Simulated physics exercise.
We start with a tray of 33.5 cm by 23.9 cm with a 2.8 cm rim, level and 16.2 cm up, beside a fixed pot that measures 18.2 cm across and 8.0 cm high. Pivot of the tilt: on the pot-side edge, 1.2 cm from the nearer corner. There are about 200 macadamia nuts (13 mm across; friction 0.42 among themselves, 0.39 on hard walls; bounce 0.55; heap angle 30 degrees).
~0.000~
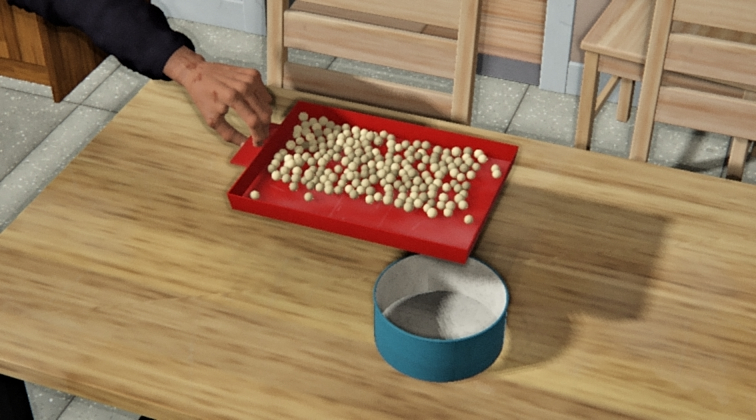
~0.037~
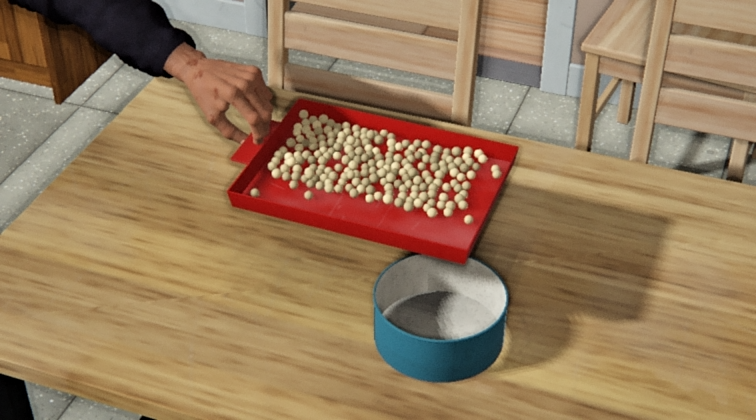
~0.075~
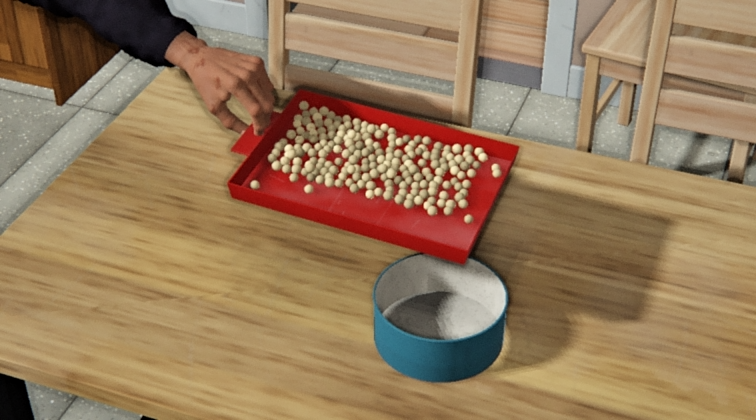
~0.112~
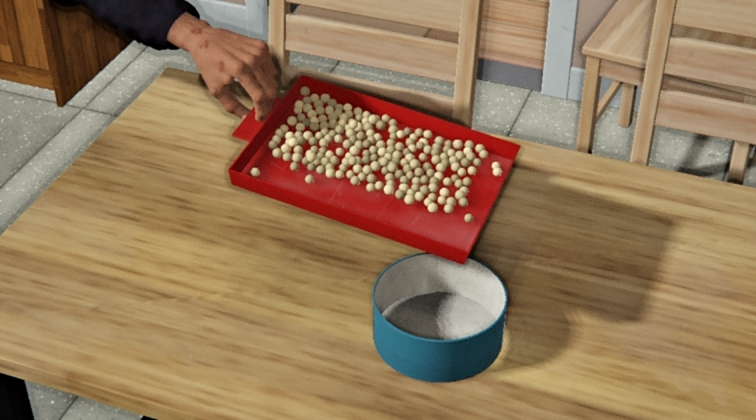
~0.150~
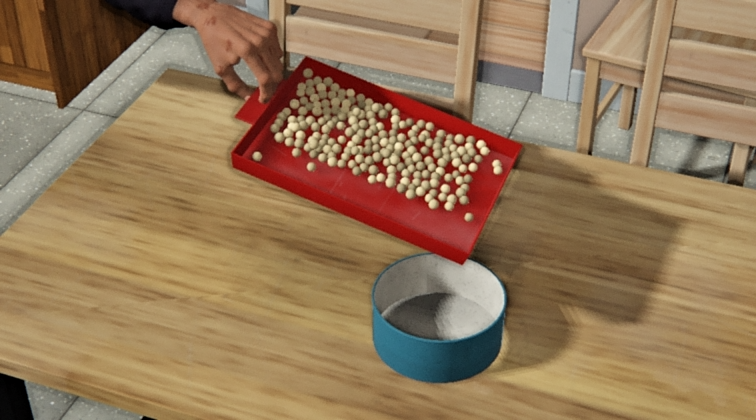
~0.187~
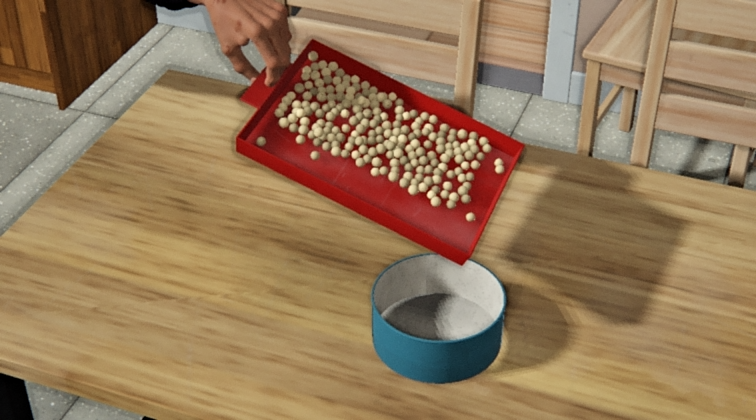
A red tray of round nuts tilts as a hand raises its left end.
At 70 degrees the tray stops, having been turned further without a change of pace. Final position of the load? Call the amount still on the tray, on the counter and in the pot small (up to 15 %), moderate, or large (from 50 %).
At the end, tray: Moderate, counter: Large, pot: Small.
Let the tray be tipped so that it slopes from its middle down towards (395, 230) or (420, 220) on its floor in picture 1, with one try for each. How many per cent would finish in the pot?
5 and 0 %.
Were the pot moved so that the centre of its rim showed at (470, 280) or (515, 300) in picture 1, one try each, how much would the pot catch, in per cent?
Near 5 and 40 percent, one try each.
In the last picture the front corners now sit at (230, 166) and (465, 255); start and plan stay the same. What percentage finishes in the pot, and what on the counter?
Pot 10 % / counter 70 %.
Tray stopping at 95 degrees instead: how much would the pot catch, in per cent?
In that case some 5 per cent.
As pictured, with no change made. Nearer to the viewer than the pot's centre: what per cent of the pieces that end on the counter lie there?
About 60 percent of the spill.
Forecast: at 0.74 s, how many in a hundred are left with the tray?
Roughly 40 percent of the load, I'd say.
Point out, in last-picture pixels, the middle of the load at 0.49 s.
(480, 154), roughly.
After 0.37 s, tilt 46 degrees; the tray holds 100 %, the pot 0 %.
After 0.49 s, tilt 64 degrees; the tray holds 100 %, the pot 0 %.
After 0.74 s, tilt 70 degrees; the tray holds 40 %, the pot 0 %.
By 2.0 s all is still; tray 35 %, counter 65 %, pot 0 %.
